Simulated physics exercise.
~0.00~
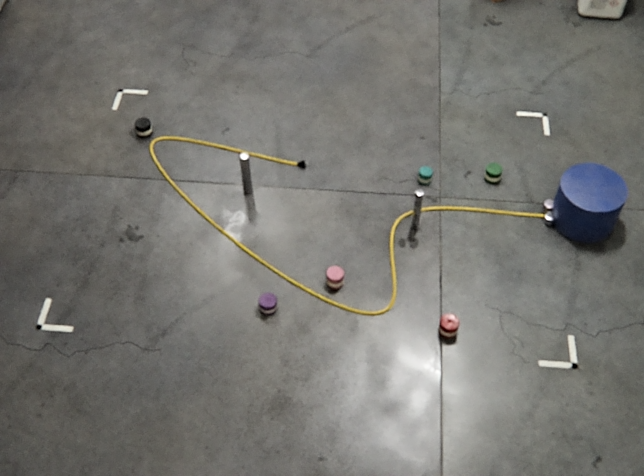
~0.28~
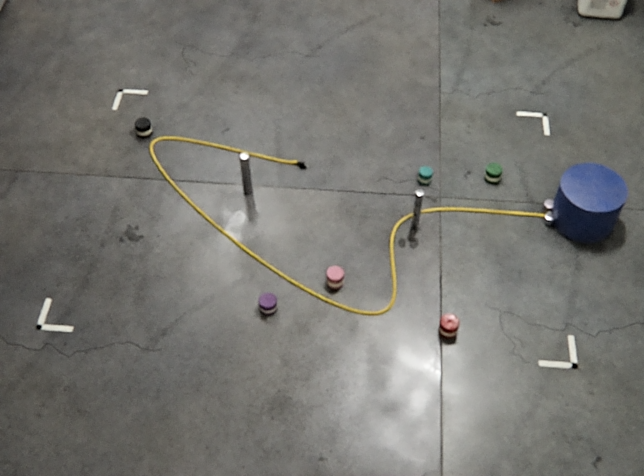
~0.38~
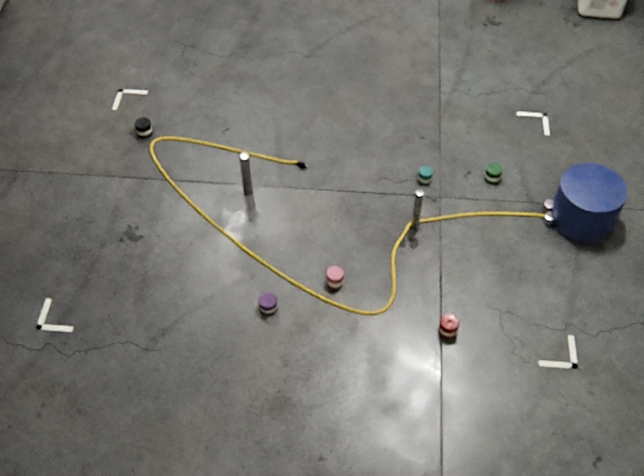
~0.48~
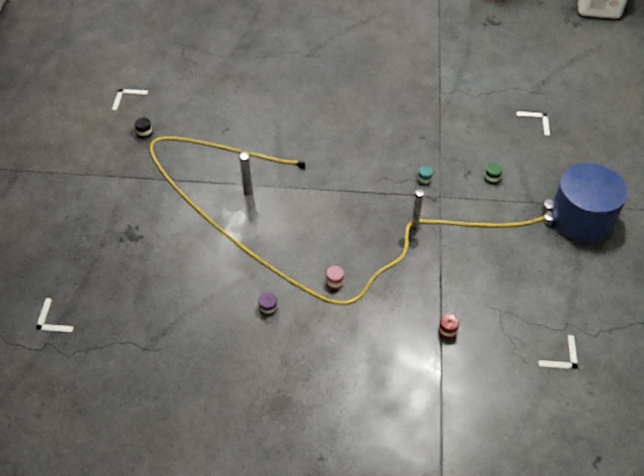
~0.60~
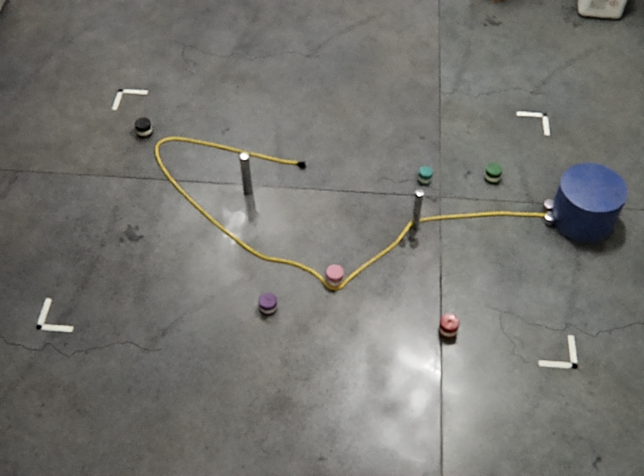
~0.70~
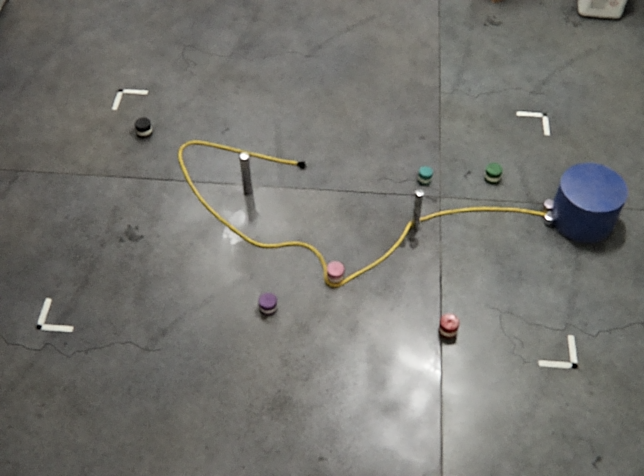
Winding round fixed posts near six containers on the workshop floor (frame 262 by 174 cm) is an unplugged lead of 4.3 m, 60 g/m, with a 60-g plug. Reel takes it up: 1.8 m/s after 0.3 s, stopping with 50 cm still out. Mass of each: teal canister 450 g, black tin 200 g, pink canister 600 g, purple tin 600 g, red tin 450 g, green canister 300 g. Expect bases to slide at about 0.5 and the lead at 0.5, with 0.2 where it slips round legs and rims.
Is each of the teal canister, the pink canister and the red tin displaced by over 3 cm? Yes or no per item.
Teal canister - yes, pink canister - yes, red tin - no.
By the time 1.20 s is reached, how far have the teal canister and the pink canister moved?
The teal canister is about 0 cm from its start, the pink canister about 2 cm.
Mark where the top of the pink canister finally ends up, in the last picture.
You'll find it ending up somewhere near (343, 234).
After 1.2 s, plug at (301, 164); pink canister 3 cm off its start.
After 1.7 s, plug at (225, 244); pink canister 21 cm off its start.
After 2.2 s, plug at (411, 234); pink canister 25 cm off its start at (343, 234).
After 2.7 s, plug at (492, 232); teal canister 120 cm off its start, pink canister 25 cm off its start.
After 3.5 s, plug at (495, 183); teal canister 174 cm off its start, pink canister 25 cm off its start at (343, 234), red tin 0 cm off its start at (450, 321).
